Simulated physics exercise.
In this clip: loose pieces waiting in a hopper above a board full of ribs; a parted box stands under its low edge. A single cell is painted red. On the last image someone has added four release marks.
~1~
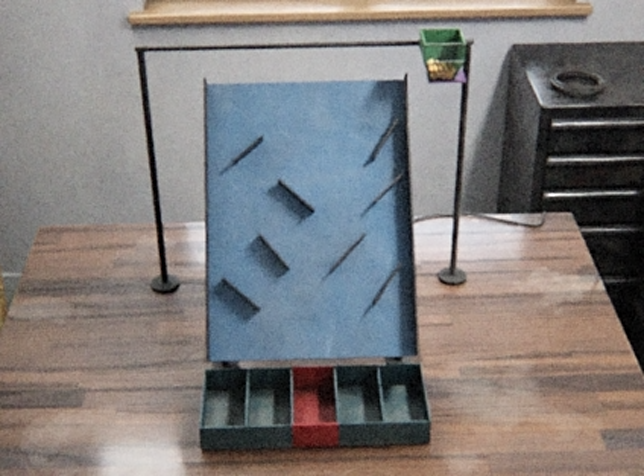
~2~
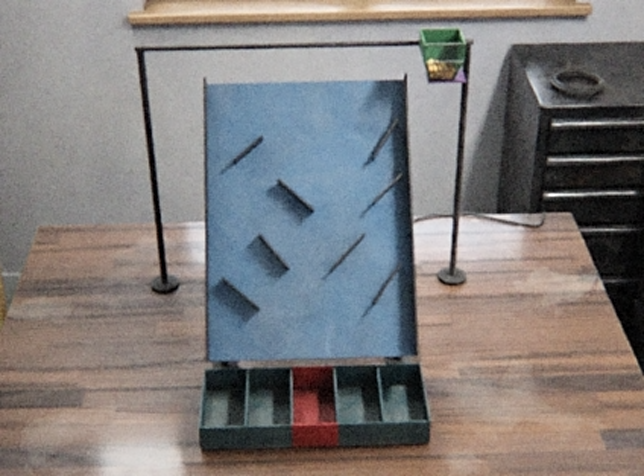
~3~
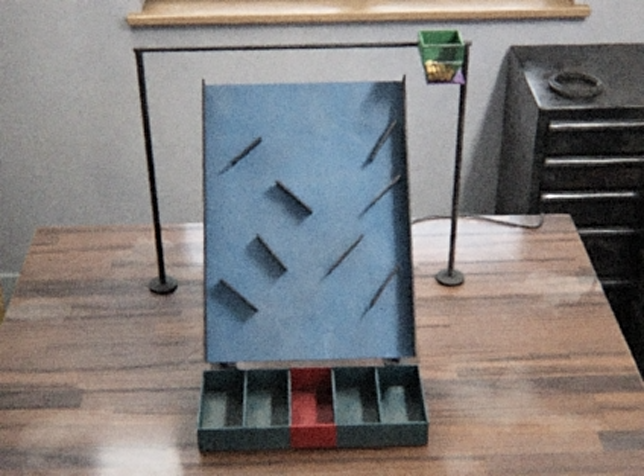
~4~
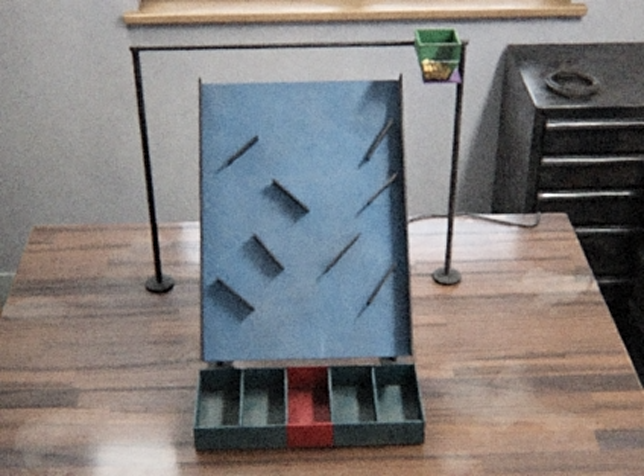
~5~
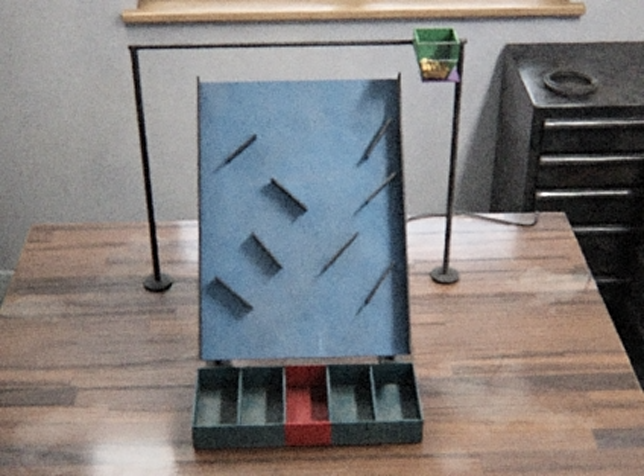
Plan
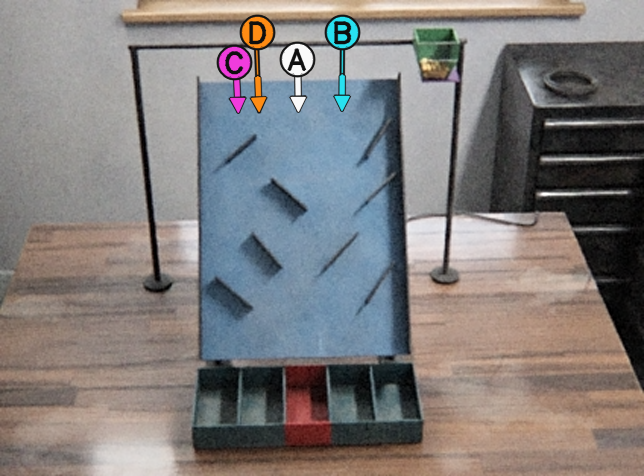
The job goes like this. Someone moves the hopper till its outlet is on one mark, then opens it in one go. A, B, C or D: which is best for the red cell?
Choose A.
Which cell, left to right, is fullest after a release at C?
The first.
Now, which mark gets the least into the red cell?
It is C.
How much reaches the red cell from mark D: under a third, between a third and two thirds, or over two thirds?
Between a third and two thirds.
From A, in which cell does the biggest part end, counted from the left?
The third.
On the marked copy, mark A meets the board at (298, 106); mark B meets the board at (342, 105); mark C meets the board at (238, 107); mark D meets the board at (258, 106).
For mark A, most in the red cell, about a quarter in other cells.
For mark B, about a third in the red cell, about two thirds in other cells.
For mark C, a small part in the red cell, most in other cells.
For mark D, about half in the red cell, about half in other cells, a stray few held on the board.
